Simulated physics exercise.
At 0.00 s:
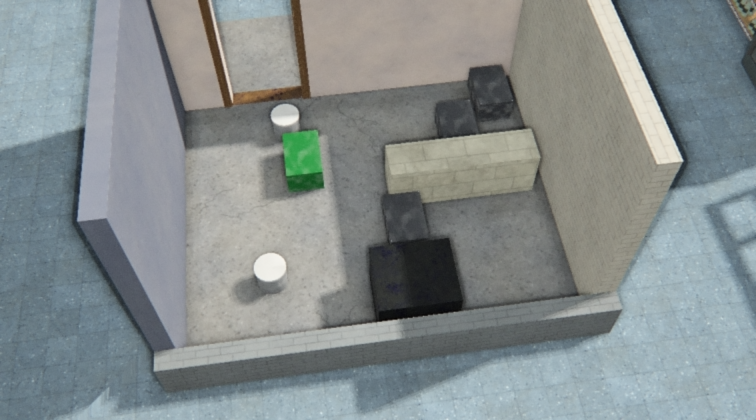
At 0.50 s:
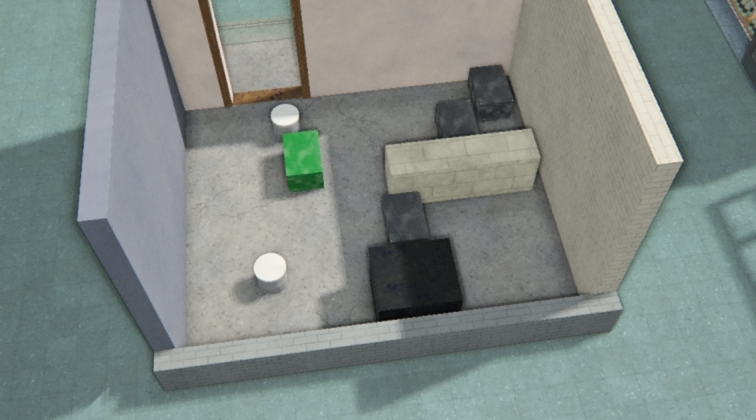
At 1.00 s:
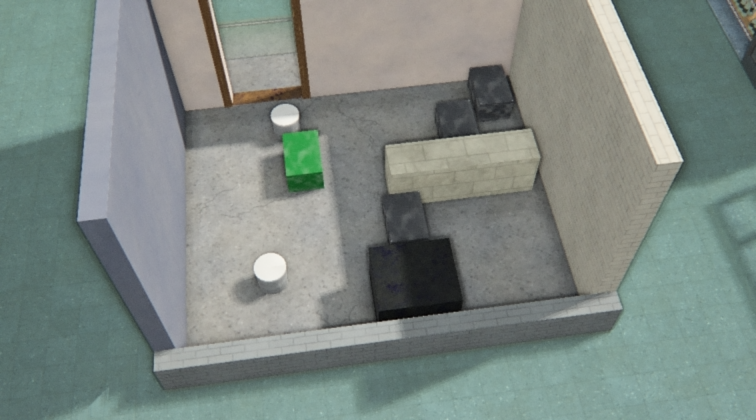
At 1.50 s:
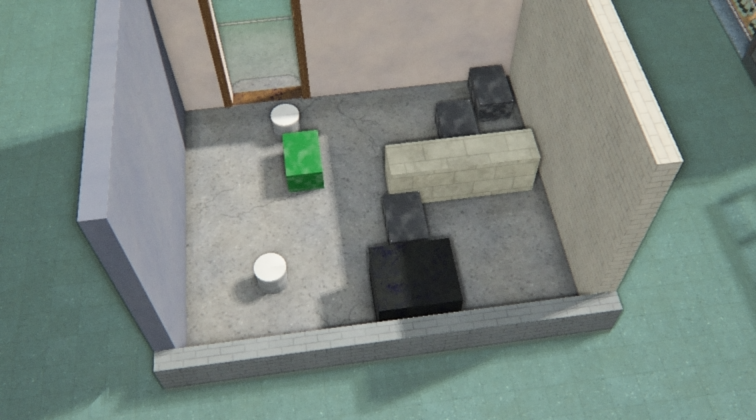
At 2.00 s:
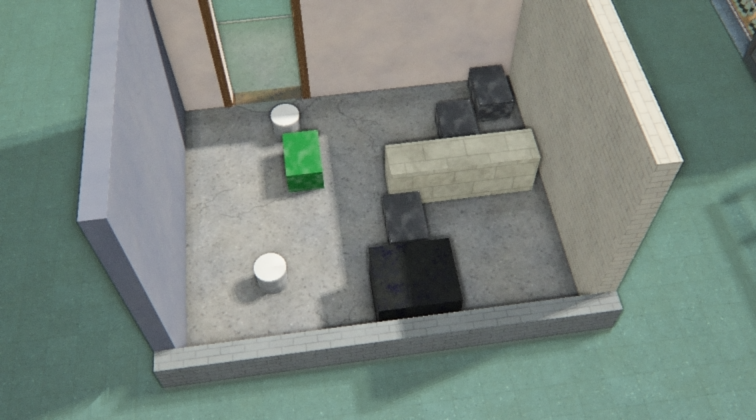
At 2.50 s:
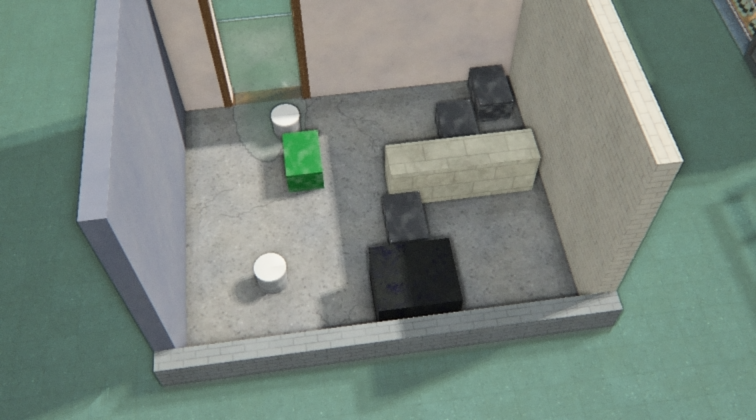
Water turned the street around the small shop from blue to green, then crept just inside the doorway, while the green crate, the dark boxes and the white cylinders stayed where they were.
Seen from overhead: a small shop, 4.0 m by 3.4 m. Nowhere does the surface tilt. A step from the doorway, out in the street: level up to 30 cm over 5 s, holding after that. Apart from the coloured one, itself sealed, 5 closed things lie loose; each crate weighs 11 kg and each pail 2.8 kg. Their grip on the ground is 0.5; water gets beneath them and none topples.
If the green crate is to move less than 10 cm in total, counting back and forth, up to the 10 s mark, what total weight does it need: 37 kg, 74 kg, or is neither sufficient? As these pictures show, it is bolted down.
74 kg is needed.
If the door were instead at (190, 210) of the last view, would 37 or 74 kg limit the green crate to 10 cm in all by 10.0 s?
With that change, the big one is needed.
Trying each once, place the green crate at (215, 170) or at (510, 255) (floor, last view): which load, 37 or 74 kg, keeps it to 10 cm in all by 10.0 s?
In turn: Only the heavier mass works; the lighter mass suffices.
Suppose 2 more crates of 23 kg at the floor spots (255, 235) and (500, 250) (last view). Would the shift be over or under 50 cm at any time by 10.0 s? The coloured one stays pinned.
First exceeds it, then stays inside.
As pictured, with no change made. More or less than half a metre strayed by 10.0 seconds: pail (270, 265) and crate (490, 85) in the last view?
First above the mark, second within the mark.
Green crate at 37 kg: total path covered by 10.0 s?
About 80 cm altogether.
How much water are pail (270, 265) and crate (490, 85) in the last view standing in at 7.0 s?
Close to 12 and 8 centimetres.
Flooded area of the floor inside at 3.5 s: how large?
The covered patch comes to about 3.0 m2.
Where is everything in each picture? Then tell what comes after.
In the first picture, the green crate at (302, 153) rests on the ground; 0.0 m2 under water; 0 of 6 have shifted.
In the second picture, the green crate at (302, 153) rests on the ground; 0.0 m2 under water; 0 of 6 have shifted.
In the third picture, the green crate at (302, 153), on the bottom; water covers 0.0 m2; 0 of 6 have shifted.
In the fourth picture, the green crate at (302, 153), on the bottom; water covers 0.0 m2; 0 of 6 have shifted.
In the fifth picture, the green crate at (302, 153) rests on the ground; 0.1 m2 under water; 0 of 6 have shifted.
In the sixth picture, the green crate at (302, 153), on the bottom; 0.5 m2 under water; 0 of 6 have shifted.
After 3.5 s the green crate would be 0 cm from its start with 37 kg and 0 cm from its start with 74 kg; 4 cm of water round it then.
After 4.5 s the green crate would be 0 cm from its start with 37 kg and 0 cm from its start with 74 kg; 5 cm of water round it then.
After 7.0 s the green crate would be 10 cm from its start with 37 kg and 0 cm from its start with 74 kg; 7 cm of water round it then.
After 10.0 s the green crate would be 68 cm from its start with 37 kg and 0 cm from its start with 74 kg; 13 cm of water round it then.
